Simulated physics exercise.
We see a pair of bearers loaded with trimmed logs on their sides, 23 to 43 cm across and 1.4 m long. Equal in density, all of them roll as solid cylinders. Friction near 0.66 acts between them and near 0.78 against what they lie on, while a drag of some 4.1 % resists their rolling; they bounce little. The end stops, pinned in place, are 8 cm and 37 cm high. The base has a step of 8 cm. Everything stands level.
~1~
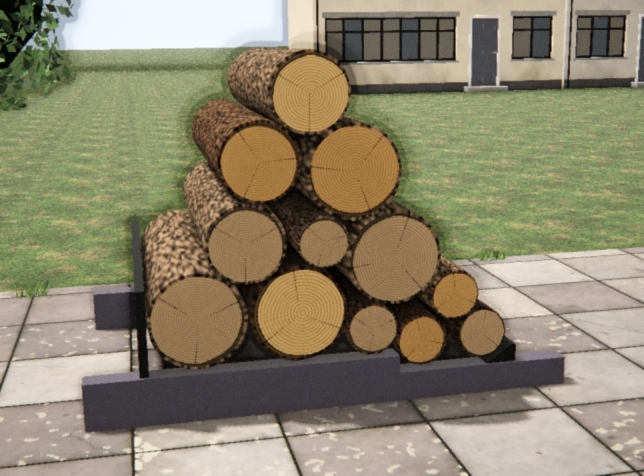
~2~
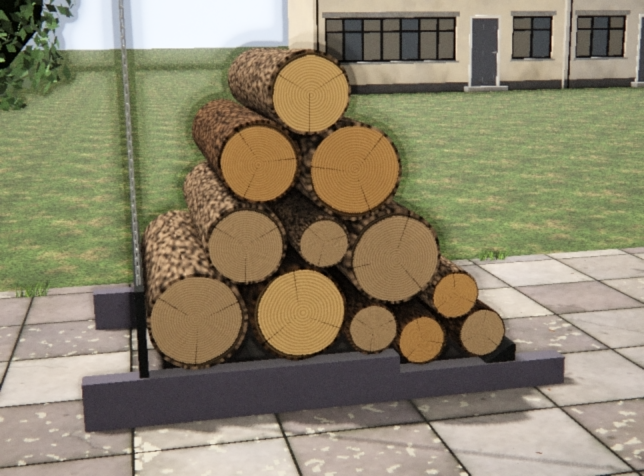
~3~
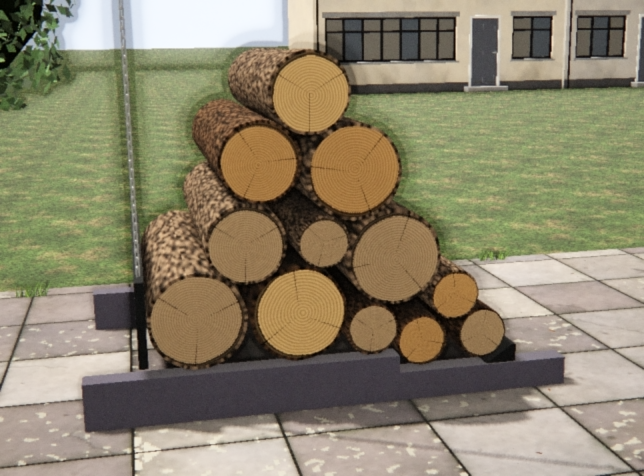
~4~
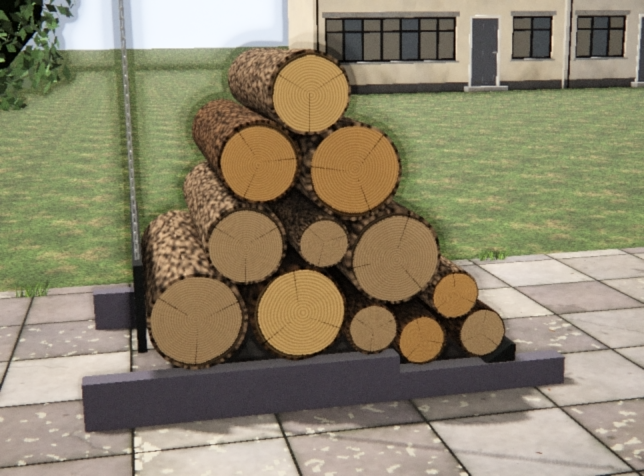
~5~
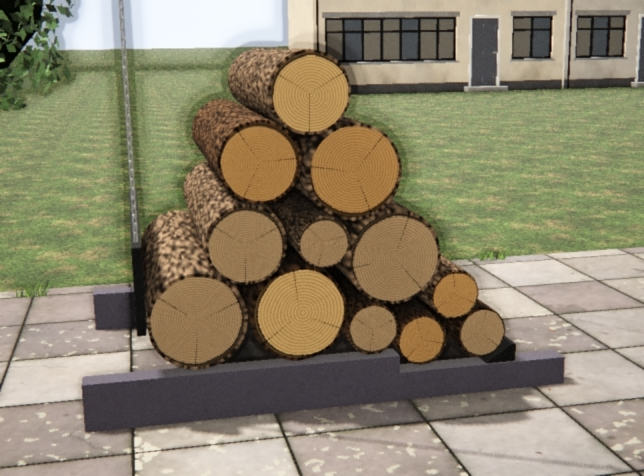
The dark end board at the left of a stacked pile of cut logs rises slowly on a chain that appears above it, lifting clear of the dark base, while the logs stay still on the paving beside a lawn.
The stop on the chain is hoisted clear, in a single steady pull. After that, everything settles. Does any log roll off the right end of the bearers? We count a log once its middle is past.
Answer: No.
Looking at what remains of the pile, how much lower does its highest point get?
Roughly 70 cm lower.
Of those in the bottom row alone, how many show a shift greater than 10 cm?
2.
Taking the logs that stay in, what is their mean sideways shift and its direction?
They move about 10 cm toward the left side, on average.
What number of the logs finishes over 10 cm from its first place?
7.
Then, 0.81 s past the final picture, 0 now displaced over 10 cm; not one off the ends of the bearers; the one last seen at (299, 314) 4.7 cm left.
Then, 1.31 s past the final picture, 4 now displaced over 10 cm; not one off the ends of the bearers; the one last seen at (299, 314) 17 cm left.
Then, 1.89 s past the final picture, 7 now displaced over 10 cm; 1 off the left end of the bearers; the one last seen at (299, 314) 55 cm left.
Then, 3.77 s past the final picture, 7 now displaced over 10 cm; 5 off the left end of the bearers; the one last seen at (299, 314) 1.8 m left and 21 cm down.
All still, 5.2 s past the final picture, 7 moved over 10 cm; 5 off the left end of the bearers; the one last seen at (299, 314) rolled far off to the left; top of the pile 85 cm high, from 1.5 m.
